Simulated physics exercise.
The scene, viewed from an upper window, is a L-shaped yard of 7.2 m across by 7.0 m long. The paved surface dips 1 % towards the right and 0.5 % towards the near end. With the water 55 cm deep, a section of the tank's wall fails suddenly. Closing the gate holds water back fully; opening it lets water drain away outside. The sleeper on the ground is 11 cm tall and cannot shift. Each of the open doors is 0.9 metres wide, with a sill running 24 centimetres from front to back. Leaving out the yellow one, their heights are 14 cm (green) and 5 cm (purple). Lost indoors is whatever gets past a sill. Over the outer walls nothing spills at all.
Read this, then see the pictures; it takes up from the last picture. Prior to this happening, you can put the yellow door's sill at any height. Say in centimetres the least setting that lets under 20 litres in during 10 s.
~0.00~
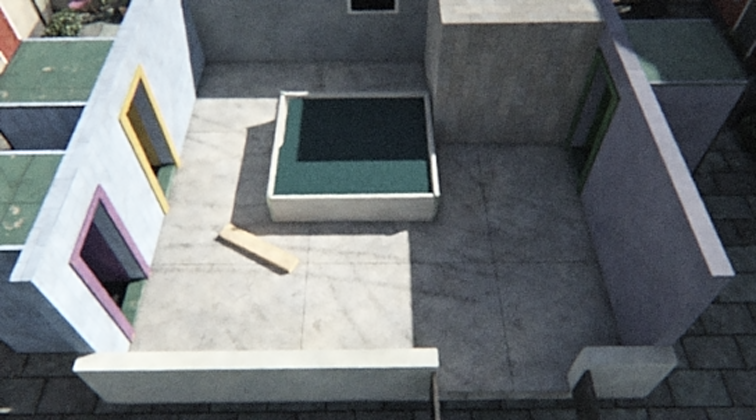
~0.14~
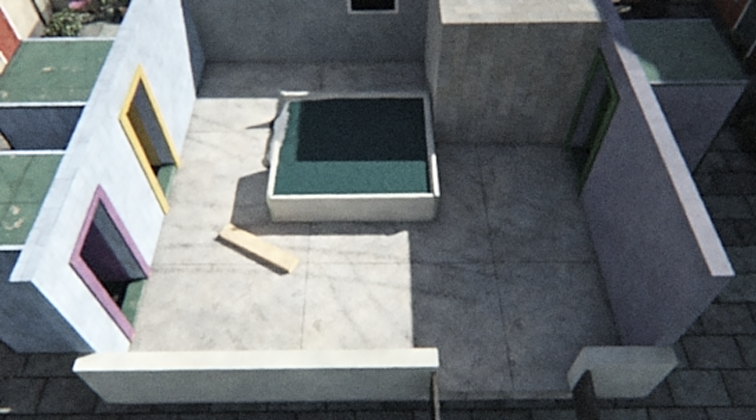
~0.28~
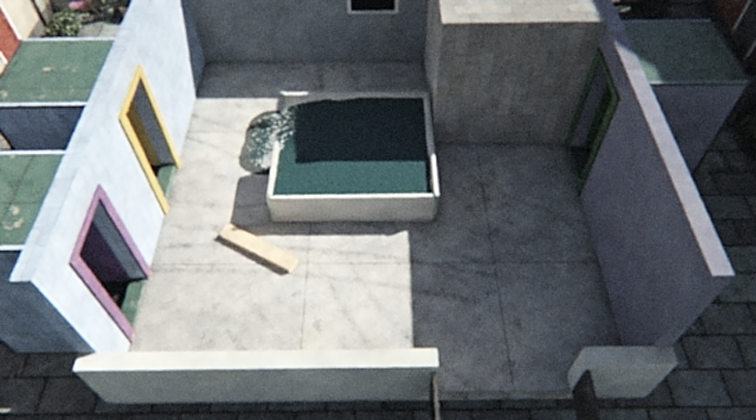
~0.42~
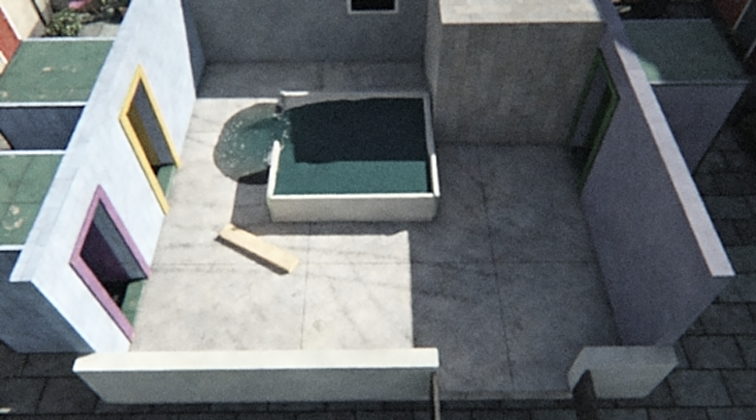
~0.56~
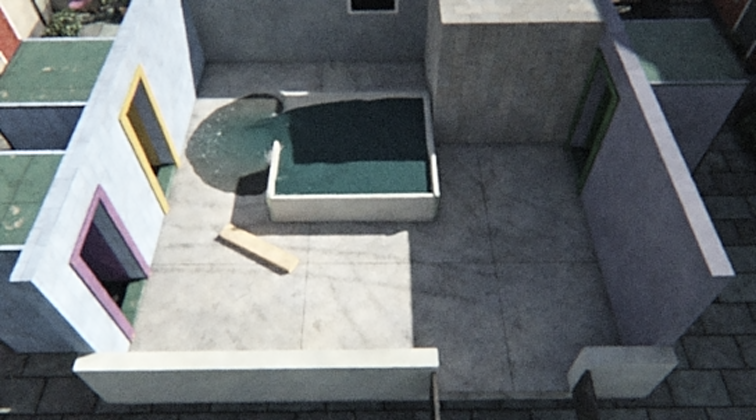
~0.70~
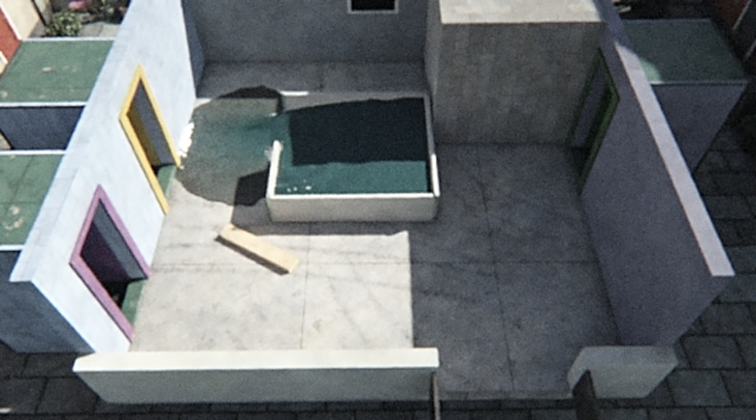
It should be set to roughly 17 cm.
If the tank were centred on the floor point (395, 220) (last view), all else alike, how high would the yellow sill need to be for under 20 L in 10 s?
Near 24 cm.
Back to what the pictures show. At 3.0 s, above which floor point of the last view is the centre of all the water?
Roughly (302, 155).
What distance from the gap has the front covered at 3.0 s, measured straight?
Near 5.0 m, more or less.
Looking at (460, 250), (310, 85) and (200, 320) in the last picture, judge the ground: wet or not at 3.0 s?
Point by point: Bone dry, then soaked, then soaked.
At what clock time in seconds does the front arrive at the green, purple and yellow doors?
Front log: Green = 9.5 s, purple = 2.0 s, yellow = 0.8 s.
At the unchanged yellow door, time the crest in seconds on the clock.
I'd say near 2.6 seconds.
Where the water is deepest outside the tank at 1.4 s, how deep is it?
34 cm.
After 1.4 s water covers 15 % of the floor, deepest (34 cm) near (195, 139); 18 cm at the yellow door, 1 litre in over its 14 cm sill.
After 3.0 s water covers 35 % of the floor, deepest (34 cm) near (204, 71); 21 cm at the yellow door, 26 litres in over its 14 cm sill.
After 10.0 s water covers 90 % of the floor, deepest (21 cm) near (421, 111); 9 cm at the yellow door, 44 litres in over its 14 cm sill.
At the yellow door as built, the water arrived by 0.8 s and peaked near 21 cm at 2.6 s.
With a sill of 15.5 cm, 31 litres would have come in within the 10 s; with 21 cm, 5 litres. So under 20 litres takes about 17 cm.
